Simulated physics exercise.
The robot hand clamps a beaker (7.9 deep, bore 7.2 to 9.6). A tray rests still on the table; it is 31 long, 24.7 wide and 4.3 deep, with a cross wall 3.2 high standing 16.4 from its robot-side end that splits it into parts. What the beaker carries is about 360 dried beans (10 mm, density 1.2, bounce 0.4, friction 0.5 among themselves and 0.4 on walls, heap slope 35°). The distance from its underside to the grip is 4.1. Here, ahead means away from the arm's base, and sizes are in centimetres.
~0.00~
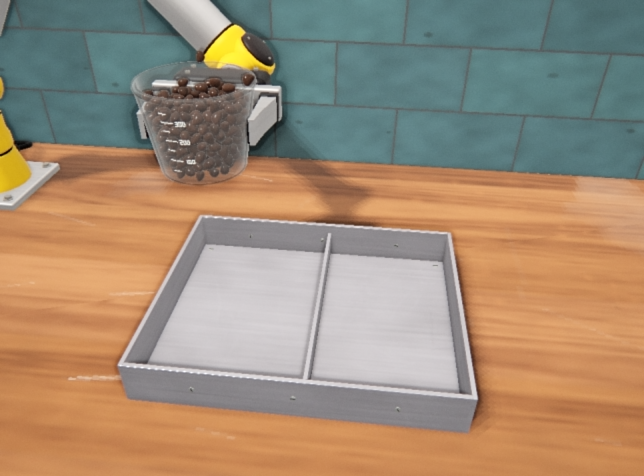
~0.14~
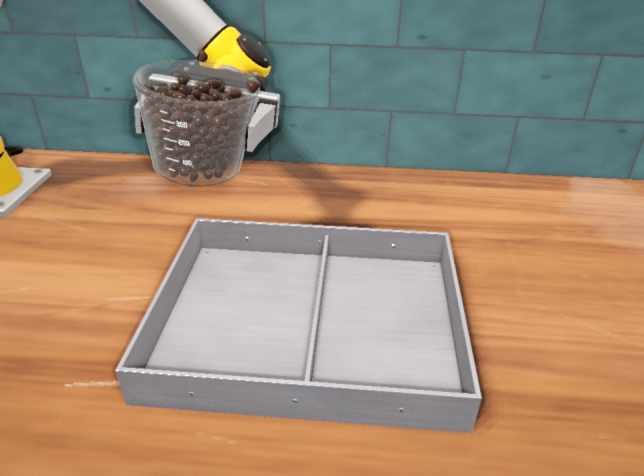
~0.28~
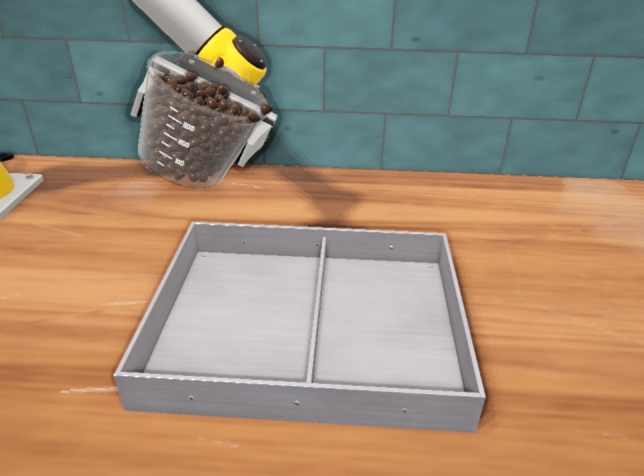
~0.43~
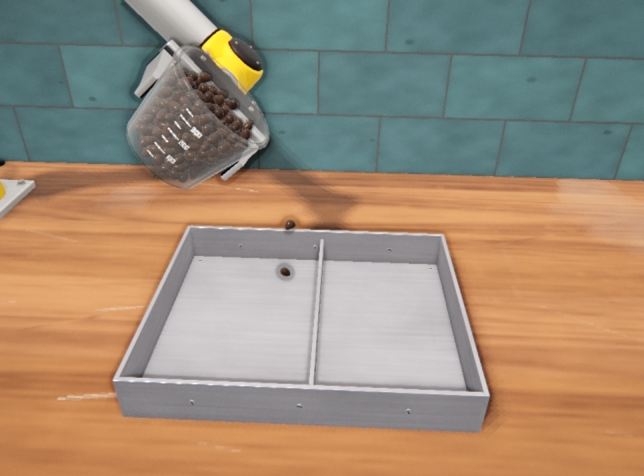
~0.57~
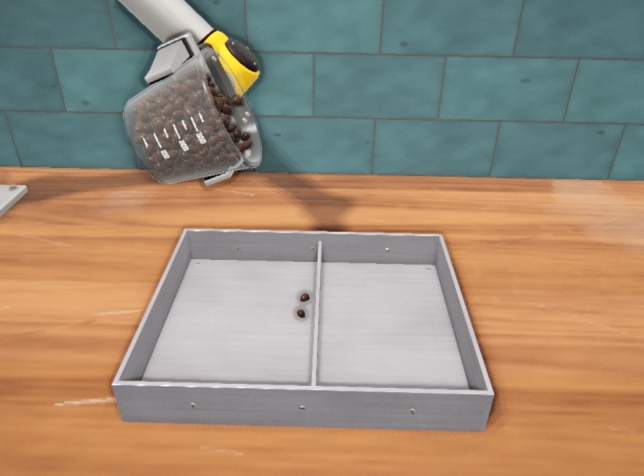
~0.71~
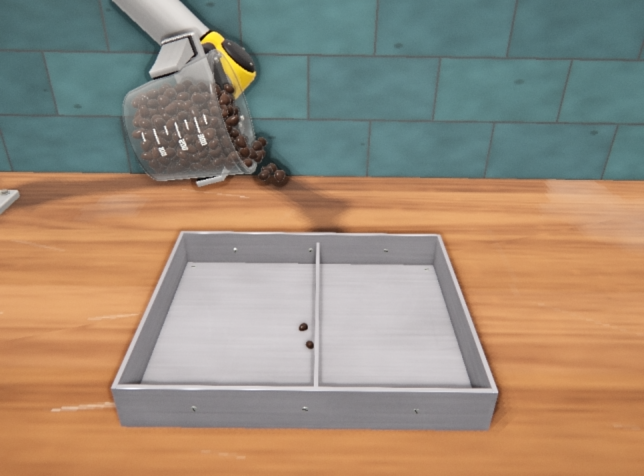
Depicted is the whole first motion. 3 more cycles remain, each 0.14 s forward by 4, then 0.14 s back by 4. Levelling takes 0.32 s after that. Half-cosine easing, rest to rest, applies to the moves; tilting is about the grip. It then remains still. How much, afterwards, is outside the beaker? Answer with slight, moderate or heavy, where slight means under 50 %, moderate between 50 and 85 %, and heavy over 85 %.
Moderate, between 50 and 85 %.
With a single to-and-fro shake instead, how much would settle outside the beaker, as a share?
About 45 per cent, then.
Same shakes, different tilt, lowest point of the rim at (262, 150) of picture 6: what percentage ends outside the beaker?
That comes to some 40 percent.
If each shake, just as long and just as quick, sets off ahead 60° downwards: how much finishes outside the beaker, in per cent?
Some 25 per cent.
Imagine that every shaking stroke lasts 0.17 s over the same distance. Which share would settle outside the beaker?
In that case about 60 in a hundred.
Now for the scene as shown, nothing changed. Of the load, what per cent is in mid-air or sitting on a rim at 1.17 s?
My guess is some 4 in a hundred.
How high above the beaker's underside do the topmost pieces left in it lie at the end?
5.0 cm.
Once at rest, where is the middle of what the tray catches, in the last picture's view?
Roughly at pixel (335, 325).
After 1.17 s, tilted 74° forward, highest piece 23 above the table; 195 in the beaker, 97 in the far-side part, 50 in the robot-side part, 14 in flight or on a rim.
After 1.64 s, tilted 61° forward, highest piece 22 above the table; 153 in the far-side part, 106 in the robot-side part, 94 in the beaker, 3 in flight or on a rim.
After 2.07 s, level, highest piece 24 above the table; 154 in the far-side part, 108 in the robot-side part, 94 in the beaker.
After 3.12 s, level, highest piece 24 above the table; 154 in the far-side part, 108 in the robot-side part, 94 in the beaker.
At rest, 154 in the far-side part, 108 in the robot-side part, 94 in the beaker. That is 74 % outside the beaker.
